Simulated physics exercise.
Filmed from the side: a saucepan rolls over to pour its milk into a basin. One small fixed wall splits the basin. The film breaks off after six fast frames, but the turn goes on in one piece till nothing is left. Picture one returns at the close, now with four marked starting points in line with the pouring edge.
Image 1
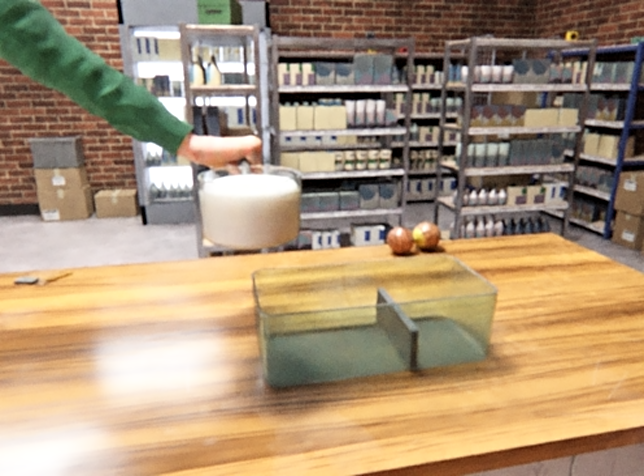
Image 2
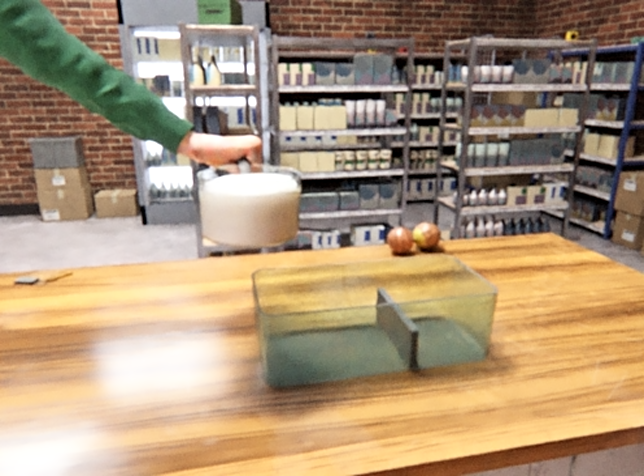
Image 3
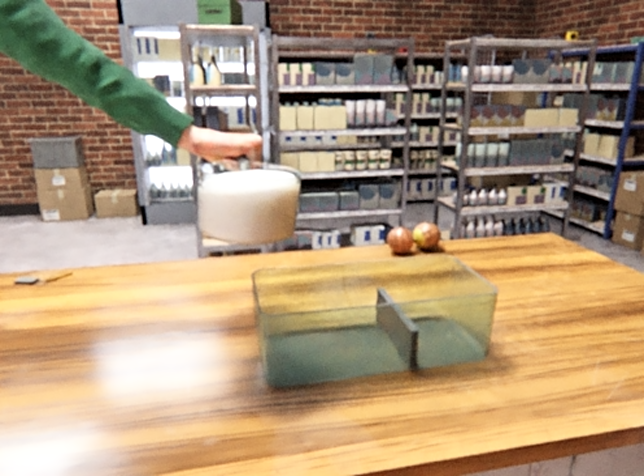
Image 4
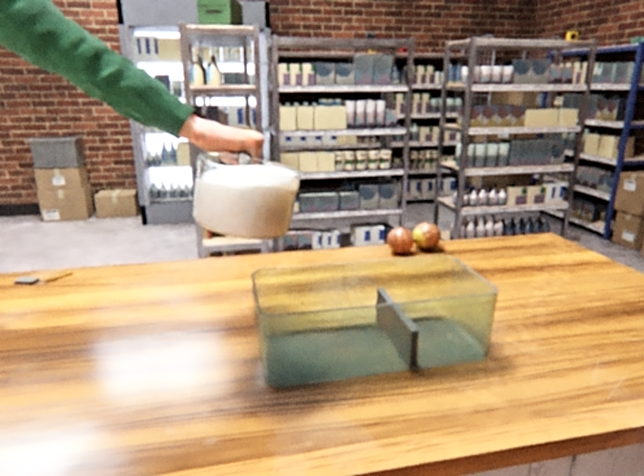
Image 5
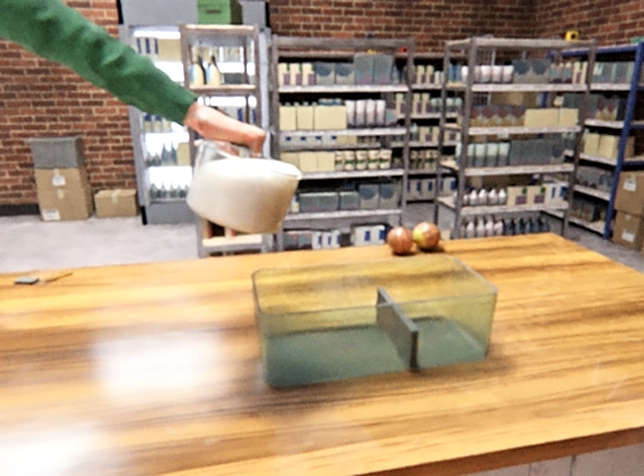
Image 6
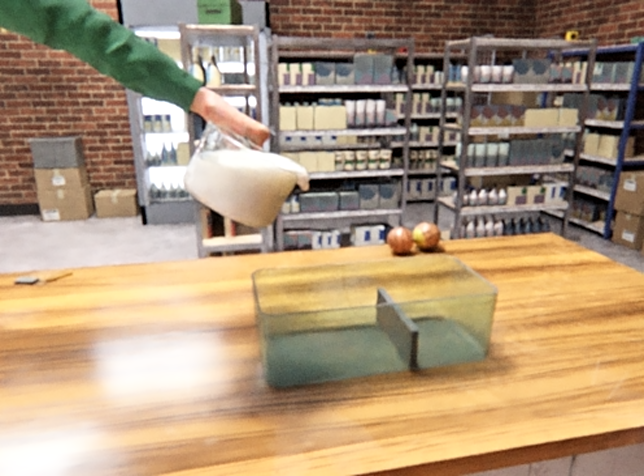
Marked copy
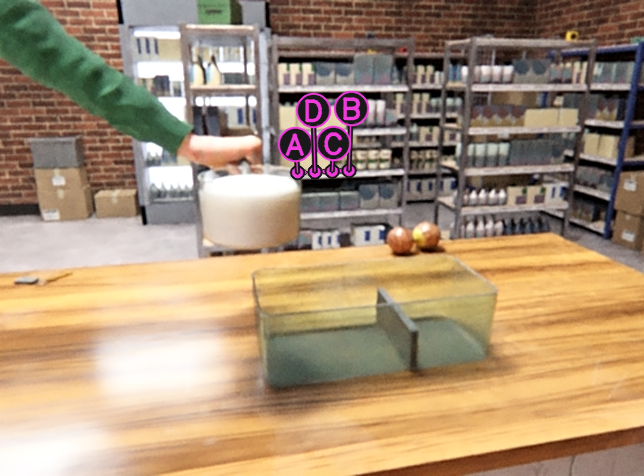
To begin with, a green-sleeved arm holds a saucepan of milk upright, behind and above a clear, divided basin on a wooden table. The hand then gradually tilts the pan down toward the right, and milk reaches over the lip as the tilt steepens, while the basin stays still.
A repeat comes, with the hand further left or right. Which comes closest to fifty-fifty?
Spot D.
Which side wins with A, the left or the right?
The left one.
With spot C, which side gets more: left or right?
The right one.
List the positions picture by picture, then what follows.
In the first frame, upright, lip at (298, 172); basin from (264, 384) to (486, 356); top of the wall at (396, 307); nothing has left yet.
In the second frame, upright, lip at (298, 172); nothing has left yet.
In the third frame, tipped about 5°, lip at (298, 172); nothing has left yet.
In the fourth frame, tipped about 12°, lip at (298, 172); nothing has left yet.
In the fifth frame, tipped about 20°, lip at (298, 172); milk is over the lip, down to (298, 172).
In the sixth frame, tipped about 31°, lip at (298, 172); milk is over the lip, down to (303, 185).
In magenta, A at (297, 172); B at (349, 170); C at (332, 171); D at (315, 171).
For spot A, about 84 % ends left of the wall and 13 % right of it; 3 % is lost outside.
For spot B, about 7 % ends left of the wall and 91 % right of it.
For spot C, about 17 % ends left of the wall and 81 % right of it.
For spot D, about 48 % ends left of the wall and 50 % right of it.
